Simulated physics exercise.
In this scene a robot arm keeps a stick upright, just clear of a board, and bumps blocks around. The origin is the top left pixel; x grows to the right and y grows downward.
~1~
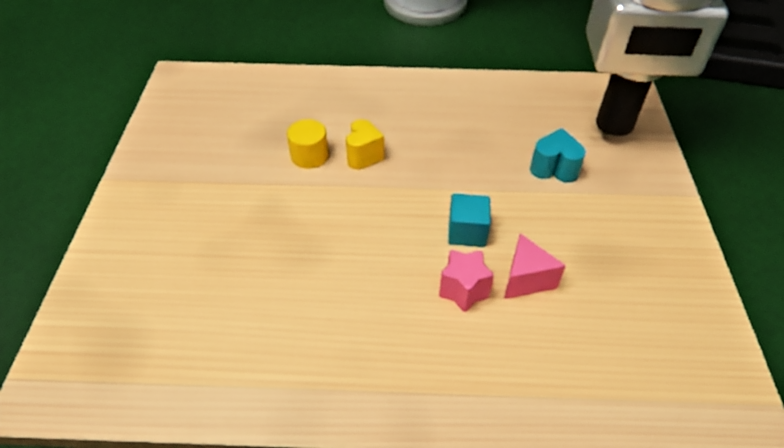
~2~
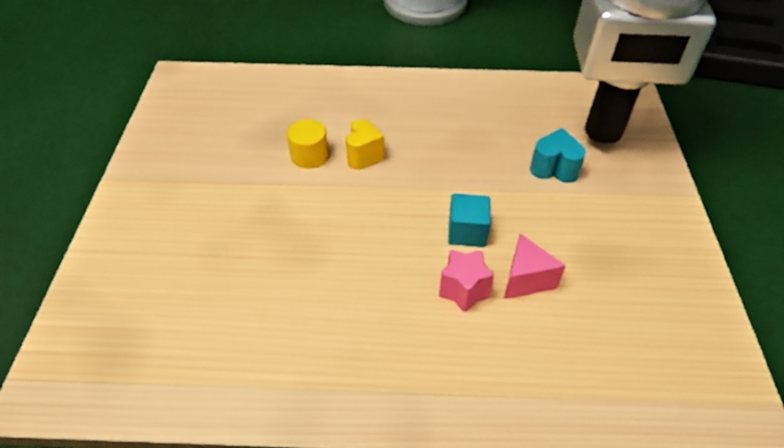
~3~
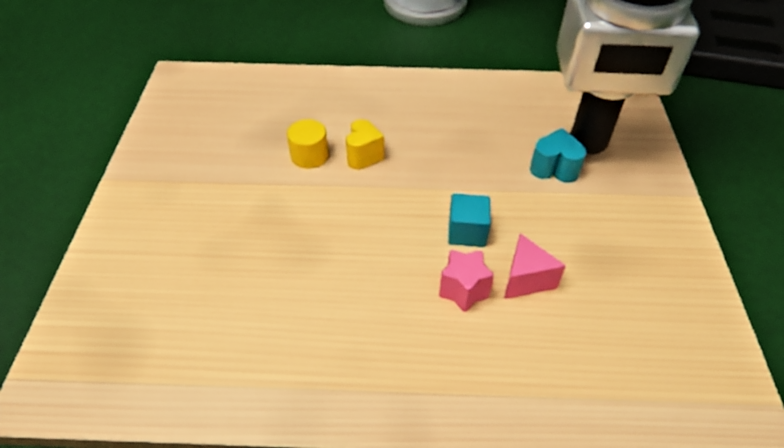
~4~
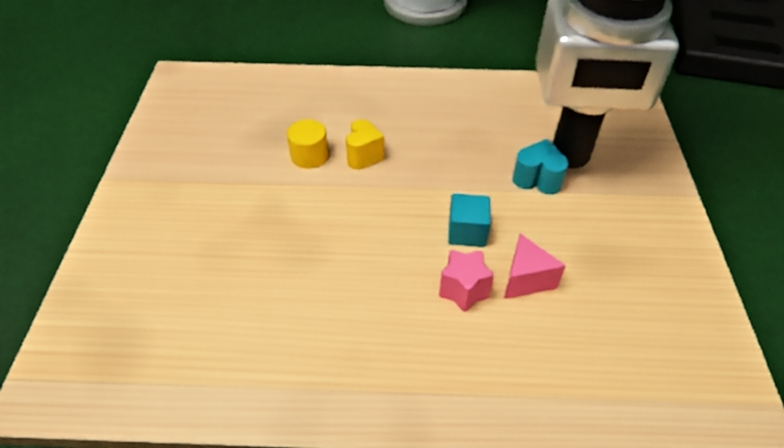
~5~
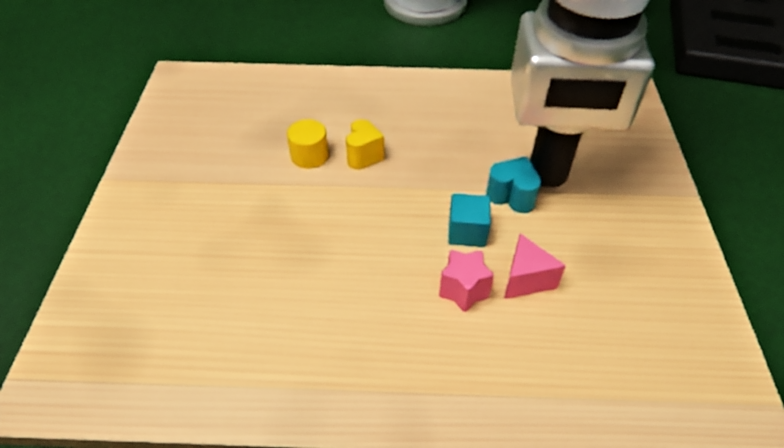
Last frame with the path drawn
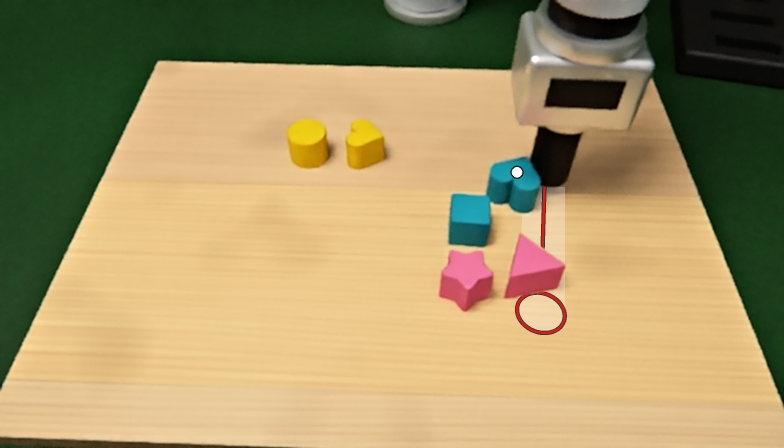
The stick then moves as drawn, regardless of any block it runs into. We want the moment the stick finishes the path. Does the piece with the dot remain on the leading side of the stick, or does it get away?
I believe the piece with the dot loses its place ahead of the stick and slips off.
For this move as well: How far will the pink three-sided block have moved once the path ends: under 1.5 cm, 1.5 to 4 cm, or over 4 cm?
My answer is that it shifts over 4 cm.
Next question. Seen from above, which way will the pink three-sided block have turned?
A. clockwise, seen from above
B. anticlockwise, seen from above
A (clockwise, seen from above)
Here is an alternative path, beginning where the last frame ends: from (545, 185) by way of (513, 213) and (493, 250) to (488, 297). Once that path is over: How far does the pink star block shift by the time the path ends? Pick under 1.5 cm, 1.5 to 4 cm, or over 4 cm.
Travels 1.5 to 4 cm.
Drawn move, from (545, 185) to (541, 312); the dot is on the turquoise heart block.
On the path given first. One third of the way, stick at (547, 211); turquoise heart block at (508, 182), turned 30° clockwise.
Two thirds of the way, stick at (546, 255); turquoise heart block at (508, 182), turned 30° clockwise; pink three-sided block at (530, 269).
At the end, stick at (545, 302); pink star block still; turquoise heart block at (508, 182), turned 30° clockwise; pink three-sided block at (519, 315), turned 20° clockwise.
